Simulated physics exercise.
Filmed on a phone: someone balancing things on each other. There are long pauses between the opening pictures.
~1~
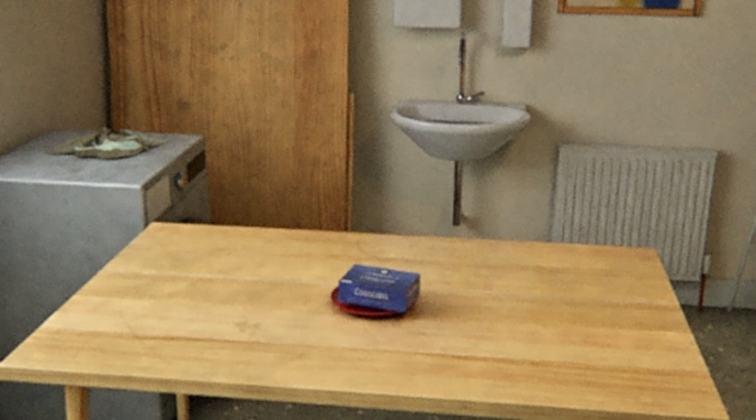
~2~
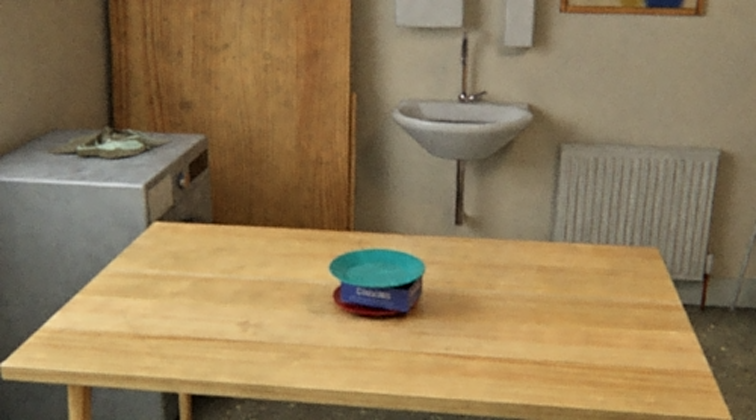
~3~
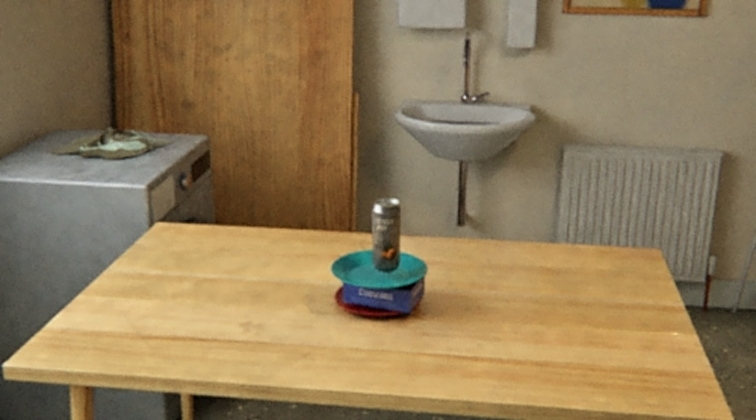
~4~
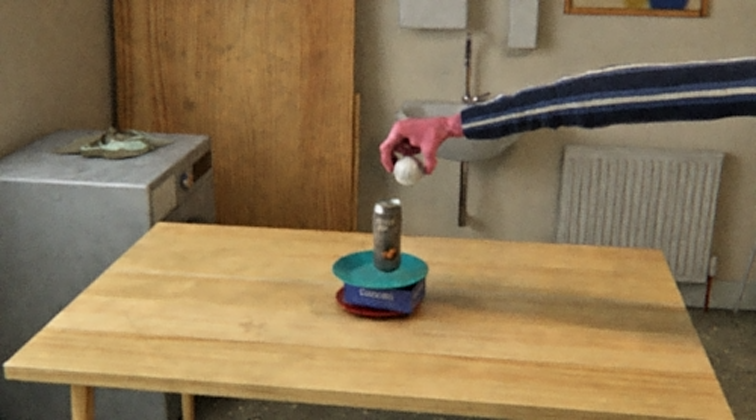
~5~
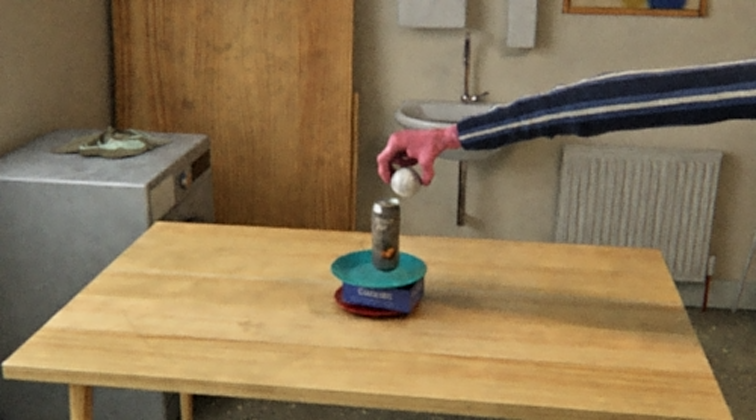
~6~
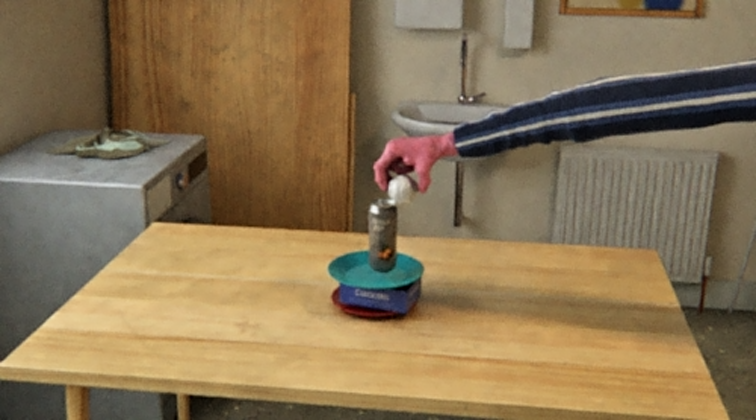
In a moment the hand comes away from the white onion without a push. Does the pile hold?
As it turns out, it comes apart.
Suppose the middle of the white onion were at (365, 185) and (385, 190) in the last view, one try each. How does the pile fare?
In the first case it comes apart; in the second case it holds.
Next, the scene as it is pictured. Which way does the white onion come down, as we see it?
To the right.
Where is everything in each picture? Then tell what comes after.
The last thing is not in view yet; blue packet (380, 287), in the first frame.
The last thing is not in view yet, in the second frame.
The last thing is not in view yet; blue packet (384, 288), in the third frame.
Still above its spot; white onion (409, 171); grey can (387, 236), in the fourth frame.
Still above its spot; white onion (406, 182); blue packet (383, 287), in the fifth frame.
In place under the hand; white onion (403, 189); grey can (383, 236), in the sixth frame.
Then, 0.40 s past the last view, white onion now fallen.
Then, 0.60 s past the last view, things are still on the move.
Finally, fallen, white onion; the other 4 still in place. Final places as the last picture's camera would see them, white onion near (460, 300). The pile gives way.
